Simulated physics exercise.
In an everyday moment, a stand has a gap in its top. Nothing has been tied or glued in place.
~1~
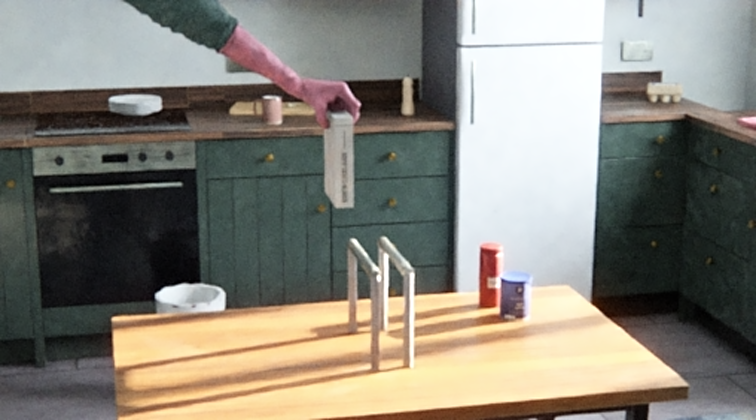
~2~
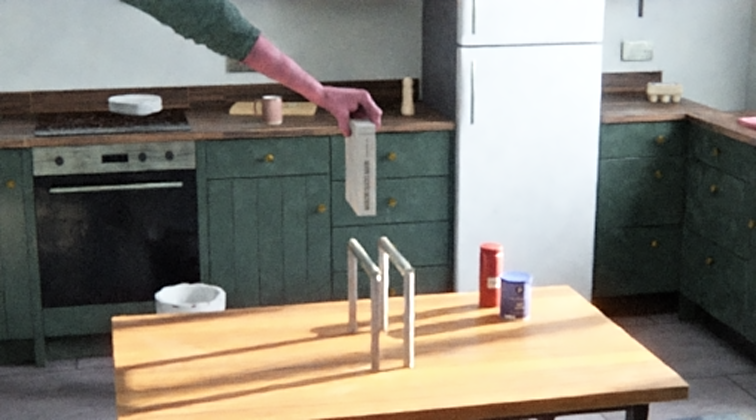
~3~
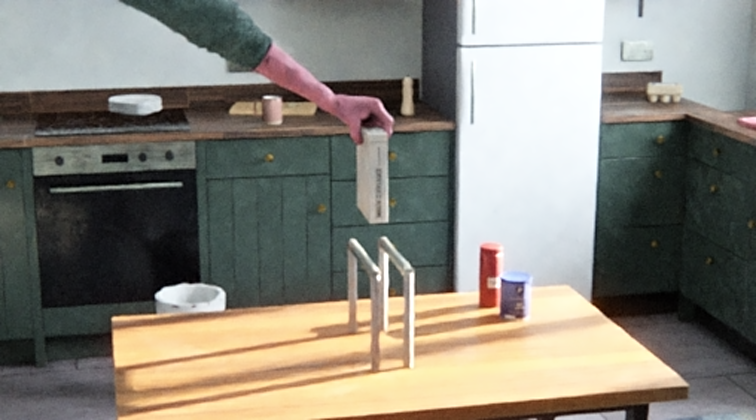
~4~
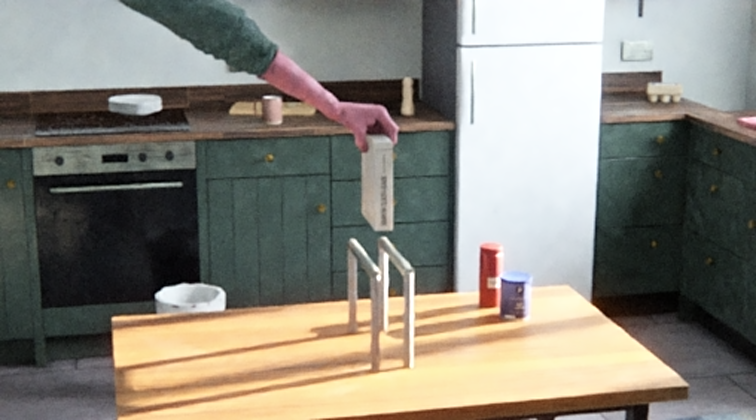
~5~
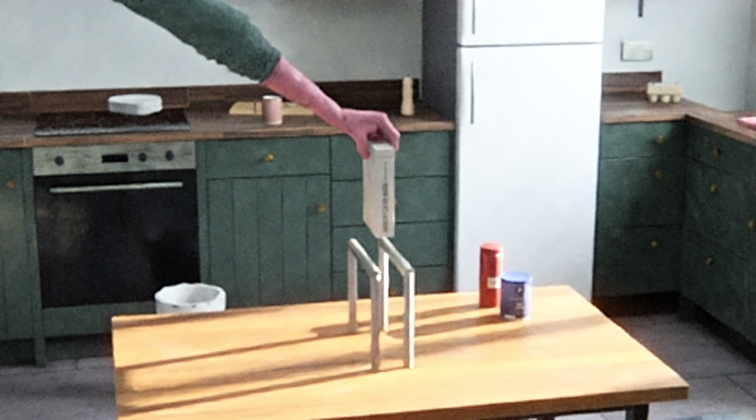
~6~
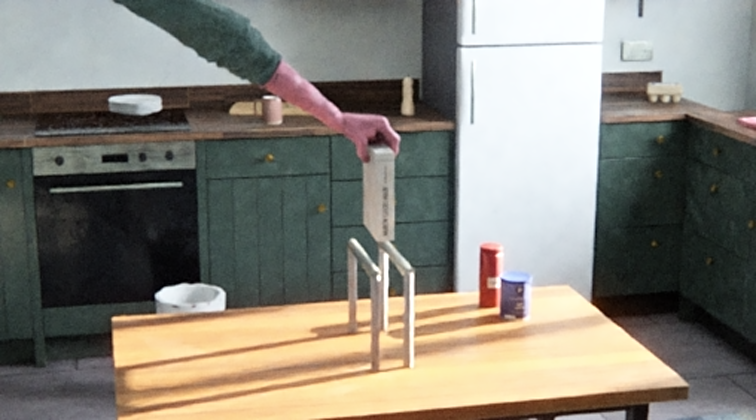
In a kitchen with green cabinets, a hand holding a white book upright moves it right and slightly down above a wooden table, until it is just over the gap in a stand, while a red container and blue tin stay still.
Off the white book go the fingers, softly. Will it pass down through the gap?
Yes, it goes through.
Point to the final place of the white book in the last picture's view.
It ends up near (378, 308).
Then, 0.20 s on from there, white book shifted a little near (378, 211).
Then, 0.30 s on from there, white book shifted about its own width near (378, 274).
Then, 0.40 s on from there, white book shifted well along near (378, 301).
Then, 0.50 s on from there, white book shifted well along near (378, 308).
In the end, moved from the start, white book; the other 2 unmoved. At the end, from the last picture's camera, white book near (378, 308). The book drops through.
